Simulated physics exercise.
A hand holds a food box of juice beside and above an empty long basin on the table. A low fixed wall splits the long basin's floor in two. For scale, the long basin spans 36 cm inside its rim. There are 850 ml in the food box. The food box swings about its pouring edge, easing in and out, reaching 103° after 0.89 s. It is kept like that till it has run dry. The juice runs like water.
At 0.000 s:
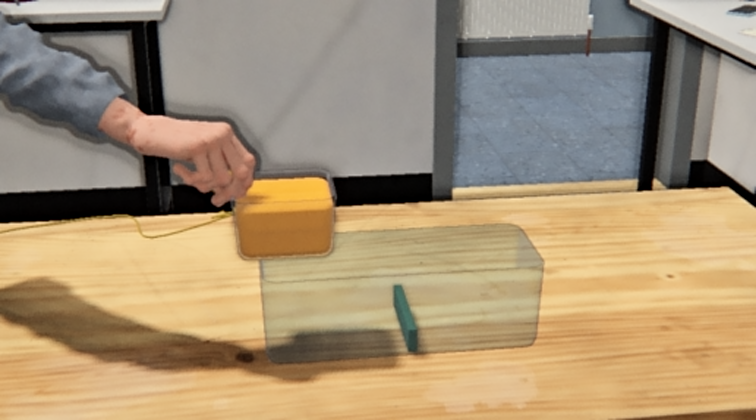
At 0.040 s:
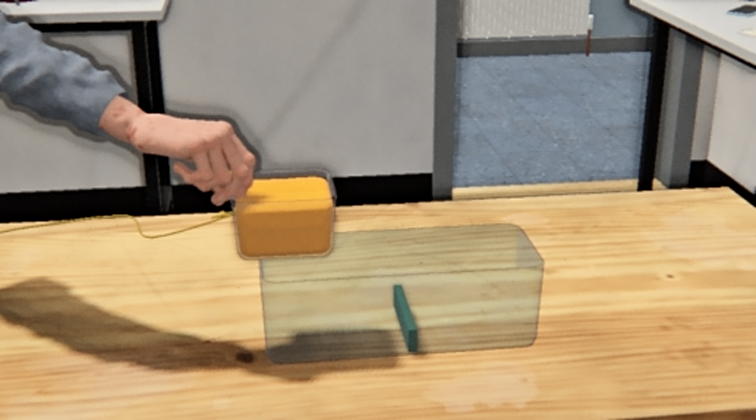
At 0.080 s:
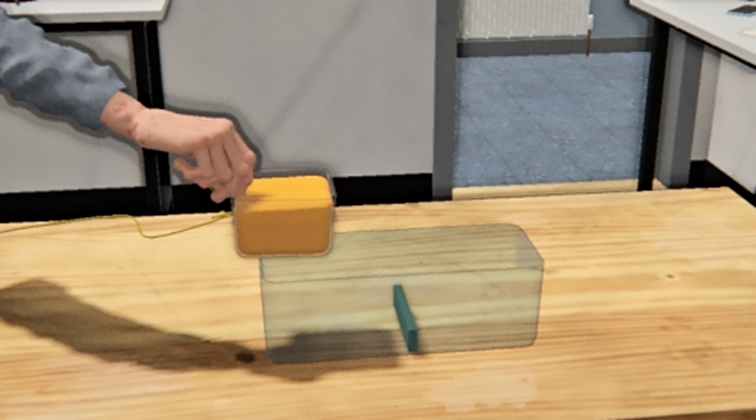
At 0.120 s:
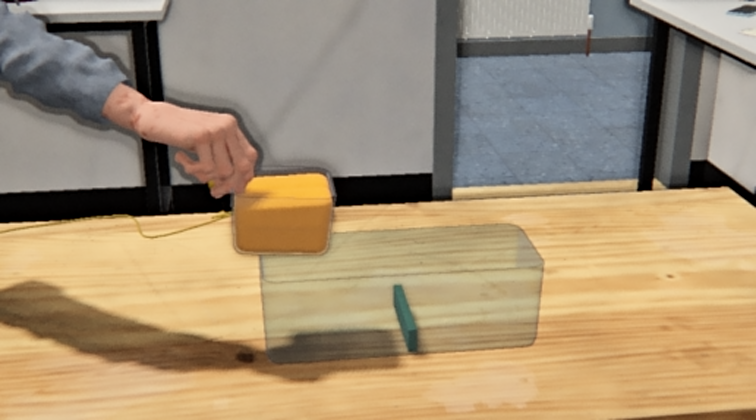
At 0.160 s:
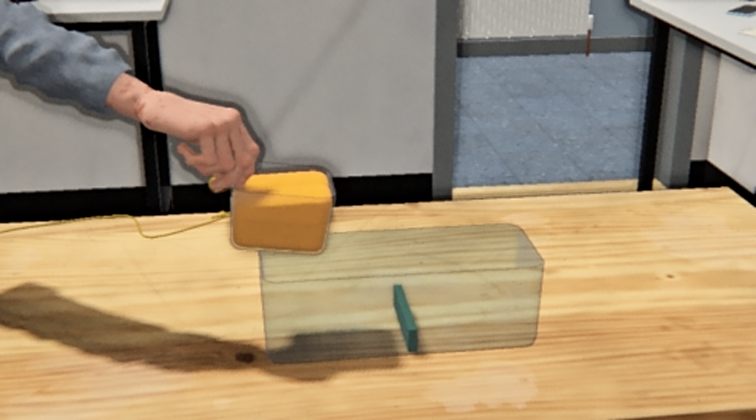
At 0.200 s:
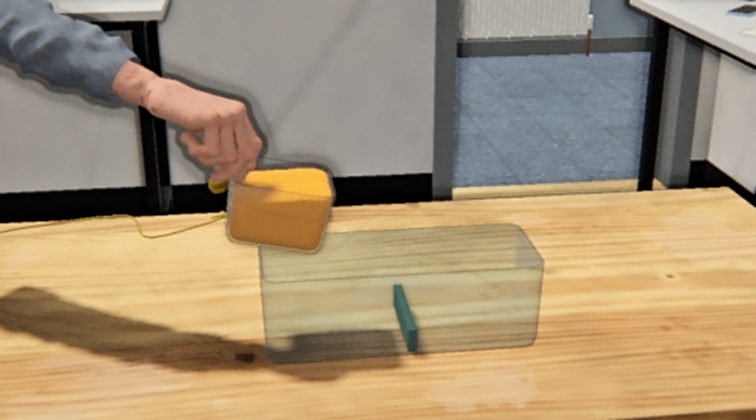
A hand held an orange box above the left end of a long, clear basin on a wooden table, then slowly tilted it slightly to the right, its left side lifting a little.
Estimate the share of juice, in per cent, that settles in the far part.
Roughly 59 per cent is past the wall.
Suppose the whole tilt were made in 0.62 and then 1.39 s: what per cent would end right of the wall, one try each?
First 60, then 55 per cent.
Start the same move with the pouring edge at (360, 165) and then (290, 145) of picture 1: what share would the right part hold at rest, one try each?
First 80, then 35 per cent.
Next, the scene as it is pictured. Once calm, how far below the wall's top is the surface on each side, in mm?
Some 20 mm on the left and 12 mm on the right.
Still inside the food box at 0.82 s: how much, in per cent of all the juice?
Near 10 in a hundred.
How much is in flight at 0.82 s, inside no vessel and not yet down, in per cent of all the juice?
Some 16 per cent.
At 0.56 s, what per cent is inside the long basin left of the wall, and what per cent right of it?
Near 8 on the left, 0 on the right.
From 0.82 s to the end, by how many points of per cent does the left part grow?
Near 24 in a hundred.
After 0.56 s the tilt is 71° and 61 per cent is still to pour, 8 is left of the wall and 0 right of it.
After 0.82 s the tilt is 101° and 9 per cent is still to pour, 14 is left of the wall and 59 right of it.
After 1.09 s the tilt is 103° and 0 per cent is still to pour, 31 is left of the wall and 64 right of it.
After 1.39 s the tilt is 103° and 0 per cent is still to pour, 37 is left of the wall and 61 right of it.
In the end 38 per cent lies left of the wall, 59 right of it and 3 outside.
